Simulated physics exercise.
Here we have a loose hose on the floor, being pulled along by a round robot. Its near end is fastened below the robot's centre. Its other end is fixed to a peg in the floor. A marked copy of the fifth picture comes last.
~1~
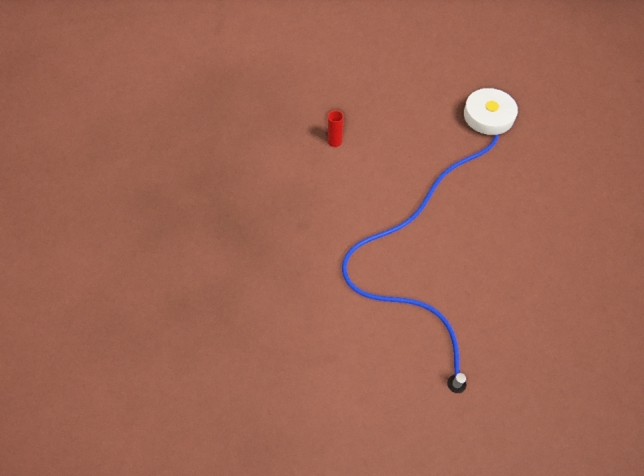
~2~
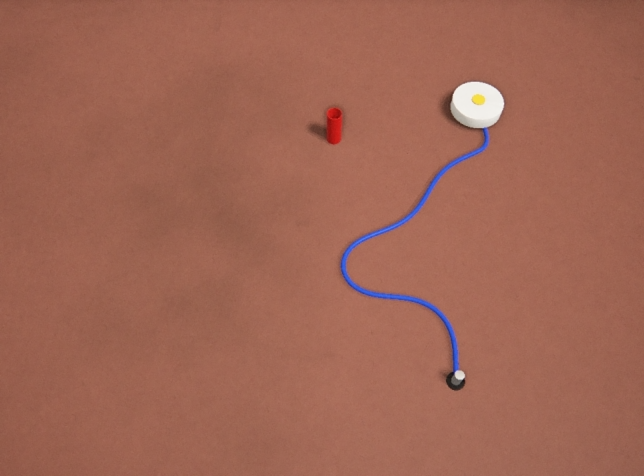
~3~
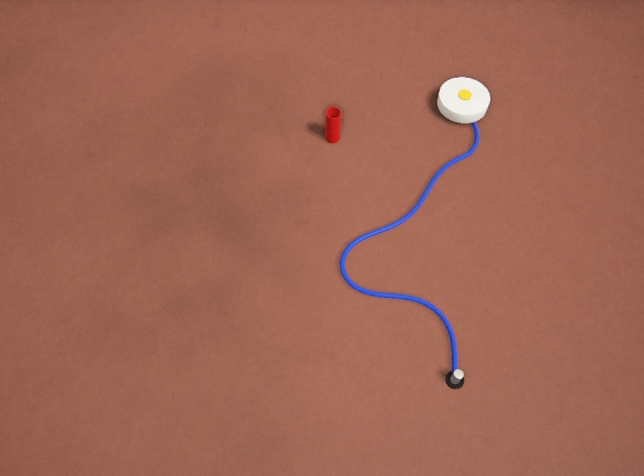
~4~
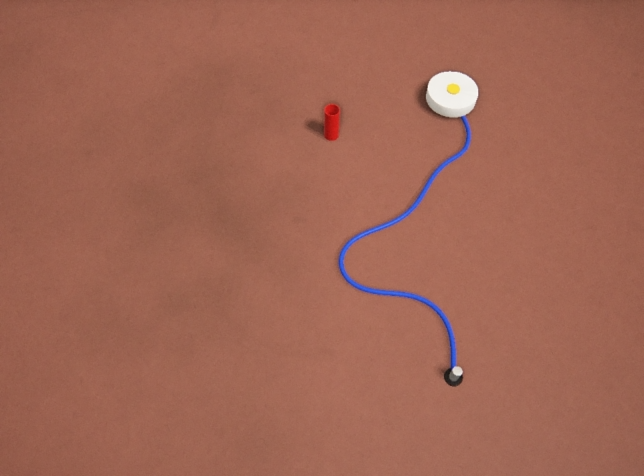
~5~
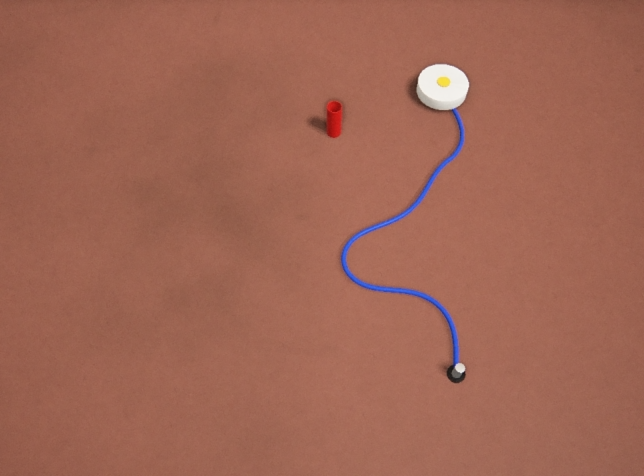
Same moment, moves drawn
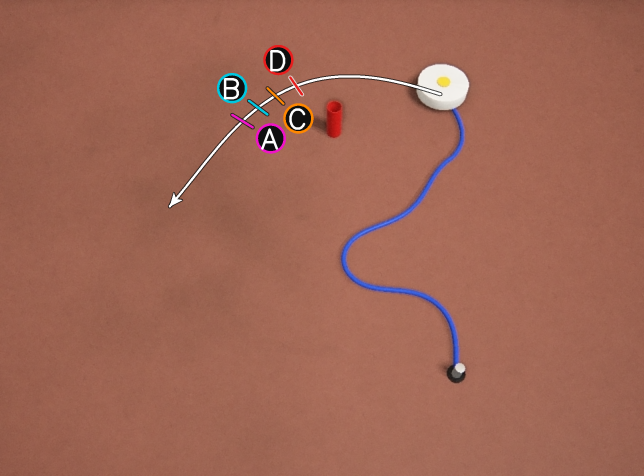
To begin with, a round white device with a yellow centre sits at the upper right, joined by a winding blue hose to a small peg below, with a red post standing to its left. The device then slides gradually up and left, drawing the hose's upper end along while the lower curves barely change.
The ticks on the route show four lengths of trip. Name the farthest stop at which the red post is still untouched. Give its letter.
Stop at C.
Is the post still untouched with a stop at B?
No.
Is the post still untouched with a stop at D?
Yes.
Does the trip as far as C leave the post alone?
For that mark, yes.
On the marked copy, A at (242, 121); B at (258, 108); C at (275, 96); D at (296, 86); the route from (441, 94) via (279, 94) to (170, 206).
With C. Early on, robot (383, 73), middle of the hose (373, 230).
Further on, robot (322, 72), middle of the hose (375, 226).
At the end, robot (275, 90), middle of the hose (374, 223); nothing has been touched.
As for the rest, A brings the hose against the post; B brings the hose against the post; D is safe but short.
